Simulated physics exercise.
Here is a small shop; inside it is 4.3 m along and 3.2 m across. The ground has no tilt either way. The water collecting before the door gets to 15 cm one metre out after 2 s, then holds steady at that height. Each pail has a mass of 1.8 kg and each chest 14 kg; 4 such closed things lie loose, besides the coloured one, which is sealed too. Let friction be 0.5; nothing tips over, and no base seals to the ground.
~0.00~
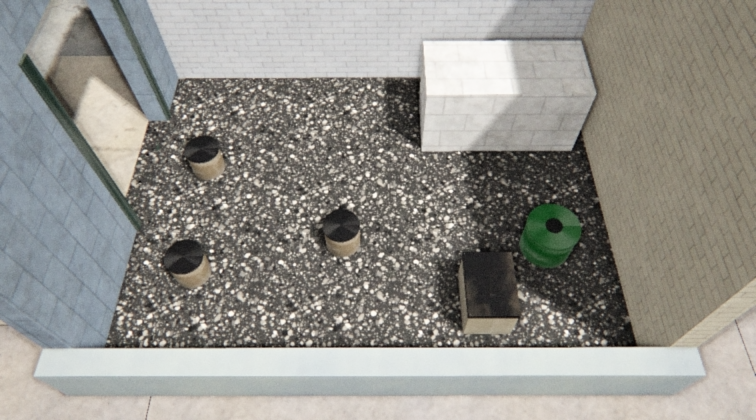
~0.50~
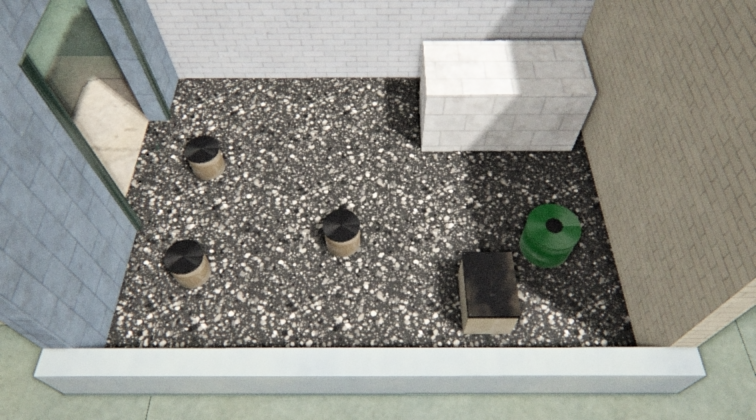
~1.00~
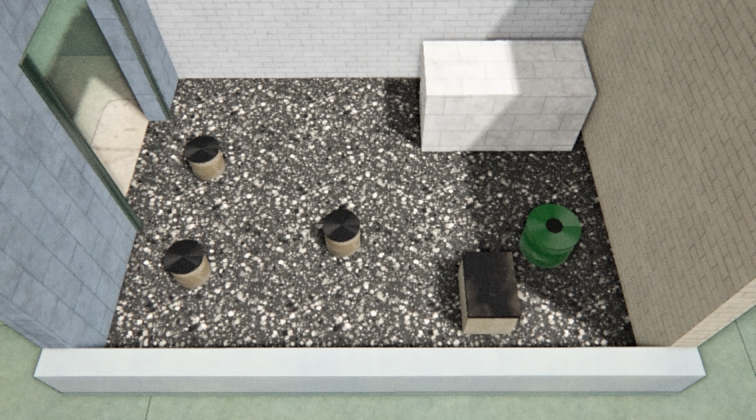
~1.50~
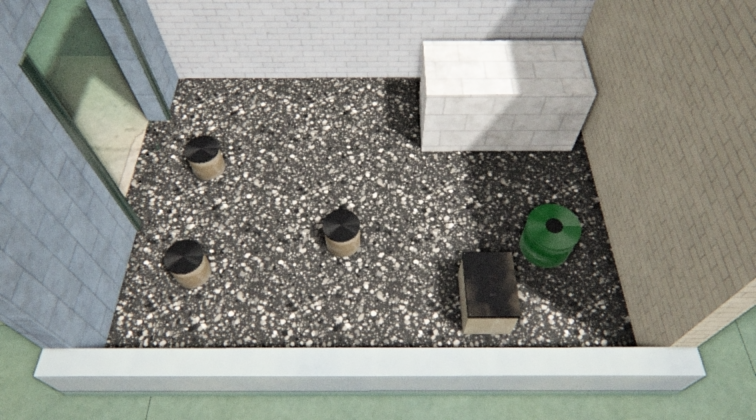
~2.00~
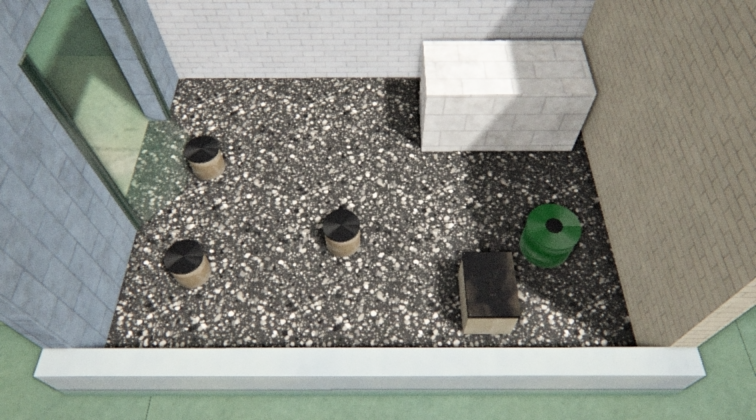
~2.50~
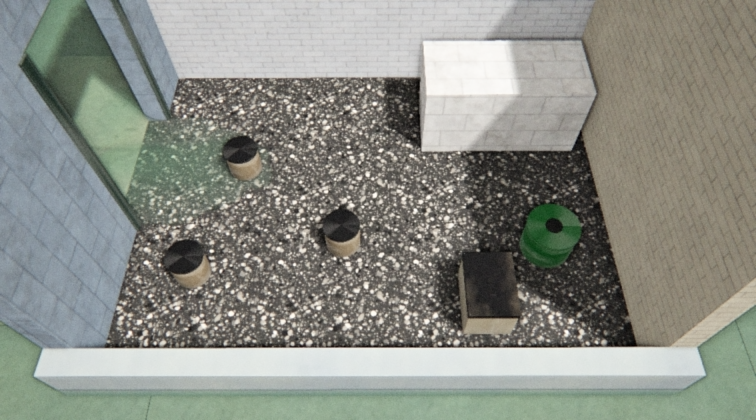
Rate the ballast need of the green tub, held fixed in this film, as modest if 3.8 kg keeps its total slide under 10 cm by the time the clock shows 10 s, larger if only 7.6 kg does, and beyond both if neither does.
Ballast need: Beyond both.
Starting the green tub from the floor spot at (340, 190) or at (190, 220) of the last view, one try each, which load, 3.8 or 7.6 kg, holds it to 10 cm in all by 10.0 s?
Well, first neither mass is sufficient, and next neither mass is sufficient.
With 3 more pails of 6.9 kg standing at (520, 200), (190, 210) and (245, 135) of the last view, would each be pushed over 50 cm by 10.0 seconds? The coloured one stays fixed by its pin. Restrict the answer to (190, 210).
That one is inside the limit.
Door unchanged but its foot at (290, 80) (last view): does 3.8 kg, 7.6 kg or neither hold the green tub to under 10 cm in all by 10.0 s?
Okay, so both masses fail.
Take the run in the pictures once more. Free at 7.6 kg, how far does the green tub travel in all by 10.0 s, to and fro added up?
Total distance: Near 80 cm.
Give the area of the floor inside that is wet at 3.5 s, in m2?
I'd put it close to 5.0 m2.
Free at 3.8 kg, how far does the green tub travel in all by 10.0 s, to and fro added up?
Total path: Roughly 150 cm.
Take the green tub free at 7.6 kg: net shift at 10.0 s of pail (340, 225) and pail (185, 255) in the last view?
In that order: 140 cm, 5 cm.
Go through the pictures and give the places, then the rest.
The first picture shows the green tub at (554, 226), on the bottom; water covers 0.0 m2; 0 of 5 have shifted.
The second picture shows the green tub at (554, 226) rests on the ground; 0.0 m2 under water; 0 of 5 have shifted.
The third picture shows the green tub at (554, 226) rests on the ground; water covers 0.0 m2; 0 of 5 have shifted.
The fourth picture shows the green tub at (554, 226) rests on the ground; 0.0 m2 under water; 0 of 5 have shifted.
The fifth picture shows the green tub at (554, 226), on the bottom; 0.3 m2 under water; 0 of 5 have shifted.
The sixth picture shows the green tub at (554, 226), on the bottom; 1.0 m2 under water; 1 of 5 have shifted.
After 3.5 s the green tub would be 0 cm from its start with 3.8 kg and 0 cm from its start with 7.6 kg; 0 cm of water round it then.
After 4.5 s the green tub would be 0 cm from its start with 3.8 kg and 0 cm from its start with 7.6 kg; 1 cm of water round it then.
After 7.0 s the green tub would be 56 cm from its start with 3.8 kg and 1 cm from its start with 7.6 kg; 4 cm of water round it then.
After 10.0 s the green tub would be 66 cm from its start with 3.8 kg and 67 cm from its start with 7.6 kg; 11 cm of water round it then.
